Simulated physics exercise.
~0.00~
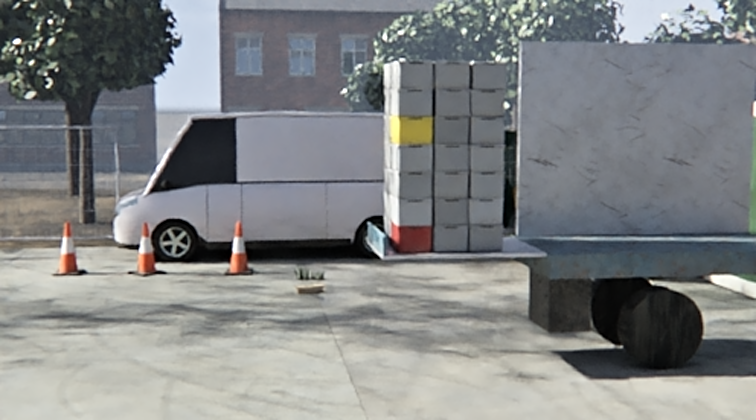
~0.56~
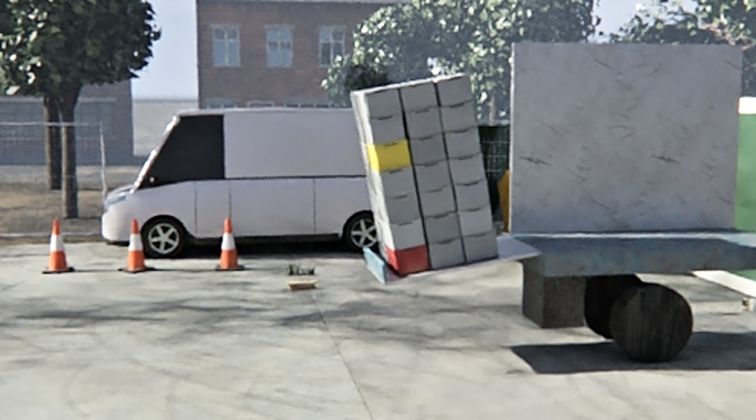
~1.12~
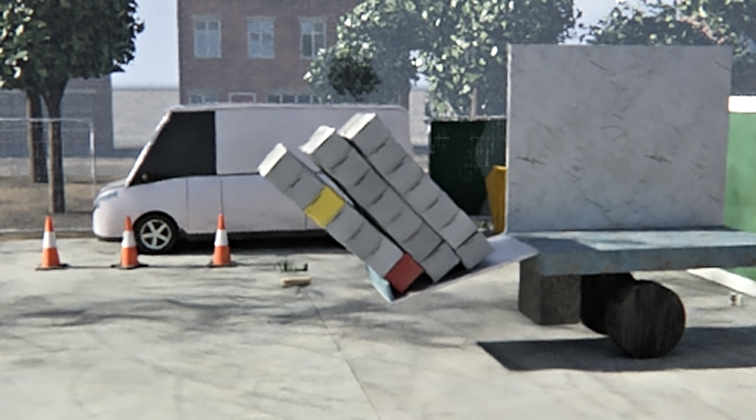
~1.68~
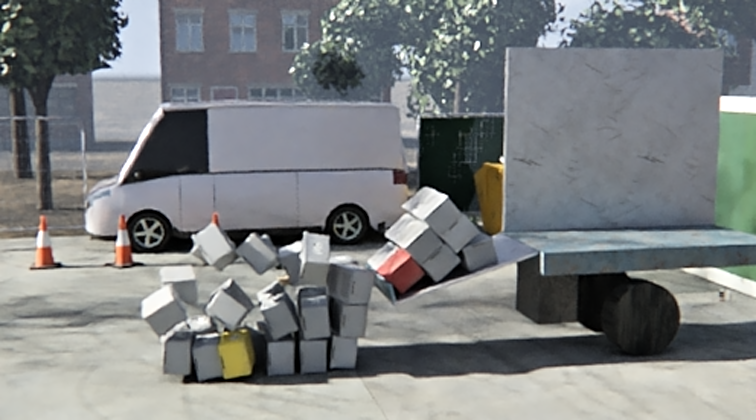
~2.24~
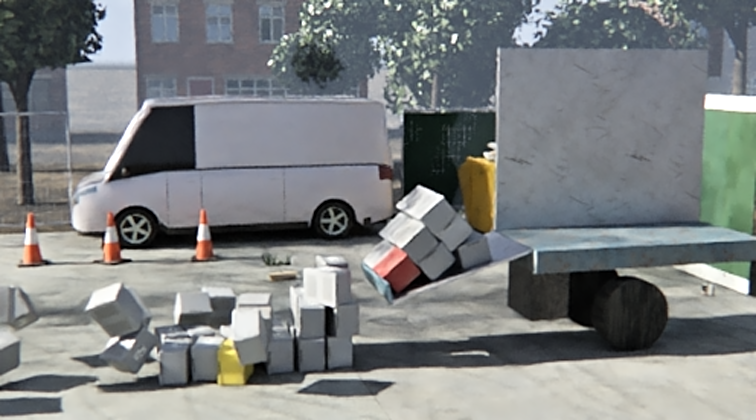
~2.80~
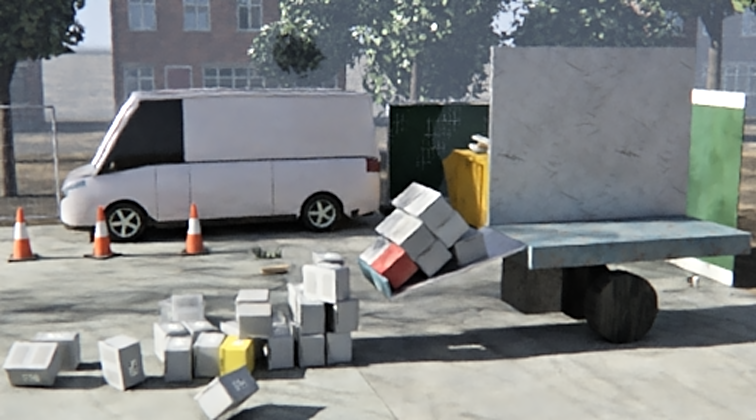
The stacked grey boxes, one yellow and one red, leaned left as the lorry's tail lift drooped, then toppled over its edge and scattered across the ground, leaving the yellow one among the fallen while the red one stayed in a small heap on the sloping platform.
